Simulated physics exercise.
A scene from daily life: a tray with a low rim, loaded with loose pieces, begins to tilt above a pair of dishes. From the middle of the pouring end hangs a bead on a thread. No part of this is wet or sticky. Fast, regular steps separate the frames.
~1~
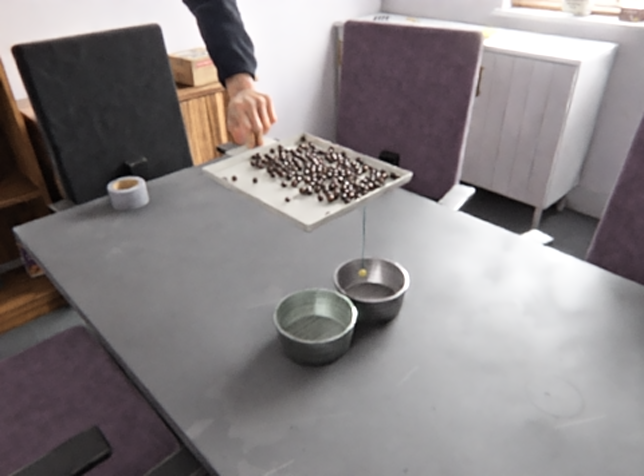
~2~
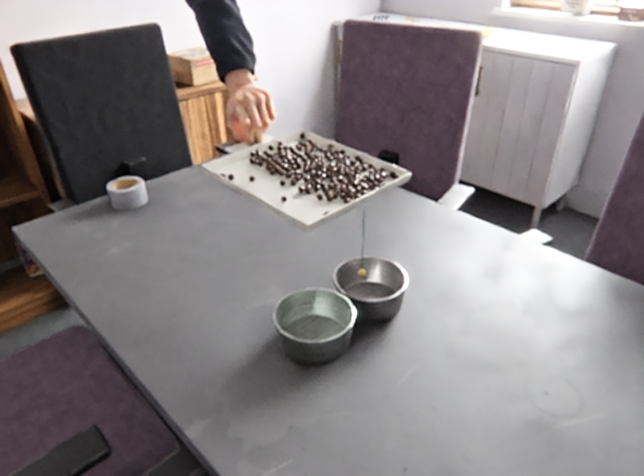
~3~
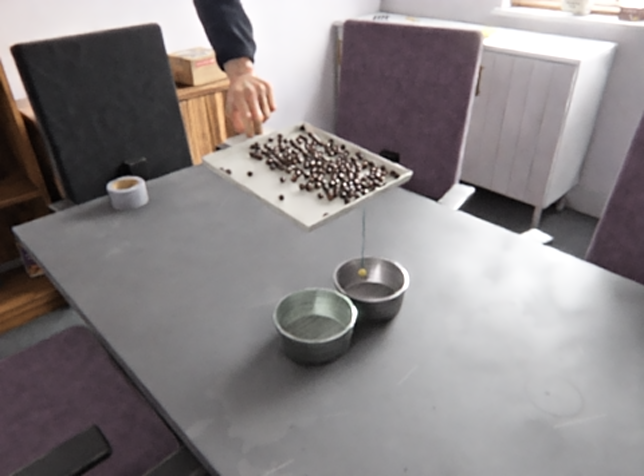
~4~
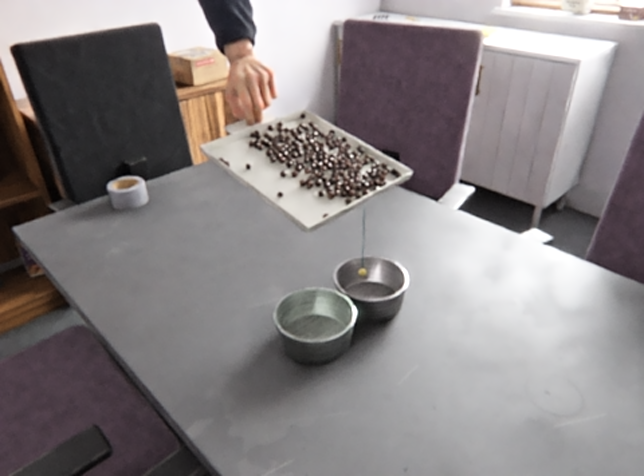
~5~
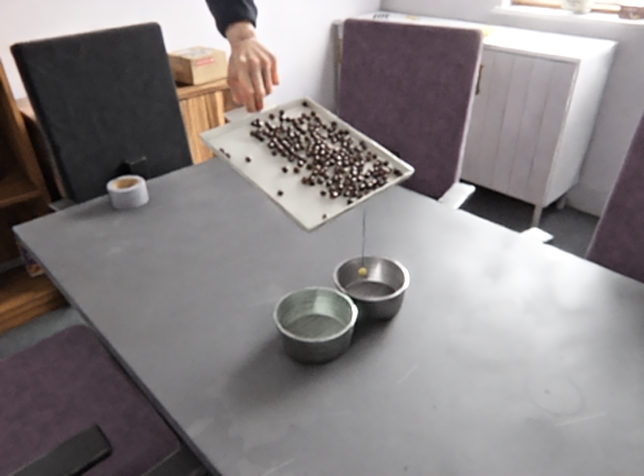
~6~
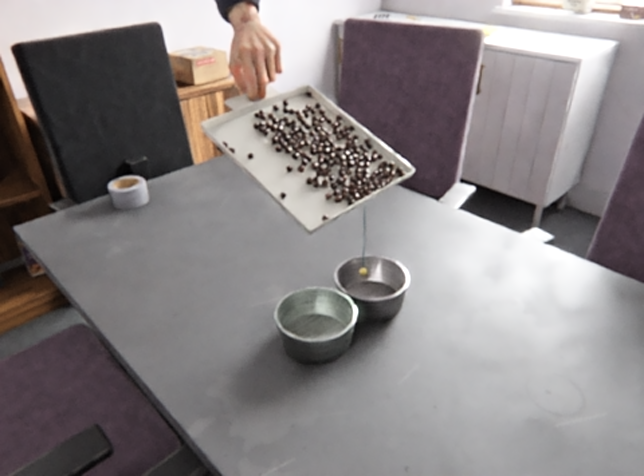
Tray of small dark balls tilting steadily as a hand raises its far end above two metal bowls, the balls beginning to shift.
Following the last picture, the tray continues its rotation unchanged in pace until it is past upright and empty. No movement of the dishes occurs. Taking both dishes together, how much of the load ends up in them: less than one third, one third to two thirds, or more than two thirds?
One third to two thirds.
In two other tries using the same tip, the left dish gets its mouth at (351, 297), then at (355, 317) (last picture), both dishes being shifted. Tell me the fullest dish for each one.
In turn: The dish on the left-hand side, then the dish on the left-hand side.
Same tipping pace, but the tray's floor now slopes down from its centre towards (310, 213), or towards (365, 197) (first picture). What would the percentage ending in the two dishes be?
Somewhere close to 90 % the first time, 30 % the second.
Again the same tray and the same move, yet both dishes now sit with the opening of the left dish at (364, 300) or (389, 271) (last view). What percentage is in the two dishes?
Trial 1 60%, trial 2 20%.
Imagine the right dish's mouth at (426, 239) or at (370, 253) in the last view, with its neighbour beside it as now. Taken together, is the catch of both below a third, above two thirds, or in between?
Try one: Under a third; try two: Less than a third.
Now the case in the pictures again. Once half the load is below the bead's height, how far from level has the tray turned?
About 90°.
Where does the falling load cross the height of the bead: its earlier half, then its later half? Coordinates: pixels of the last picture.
Early-half point (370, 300); late-half point (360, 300).
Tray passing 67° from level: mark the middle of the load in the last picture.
Close to (355, 207).
Soon after the last picture, tray tipped steeply; about two thirds on the tray; a small part in the left dish; a stray few in the right dish; a small part outside both; about a quarter in the air.
A little later, tray tipped past a quarter turn; a stray few on the tray; about a quarter in the left dish; a small part in the right dish; about a third outside both; a small part in the air.
Later still, tray tipped past a quarter turn; about a third in the left dish; about a quarter in the right dish; about half outside both.
By the end, tray tipped past a quarter turn; about a third in the left dish; about a quarter in the right dish; about half outside both.
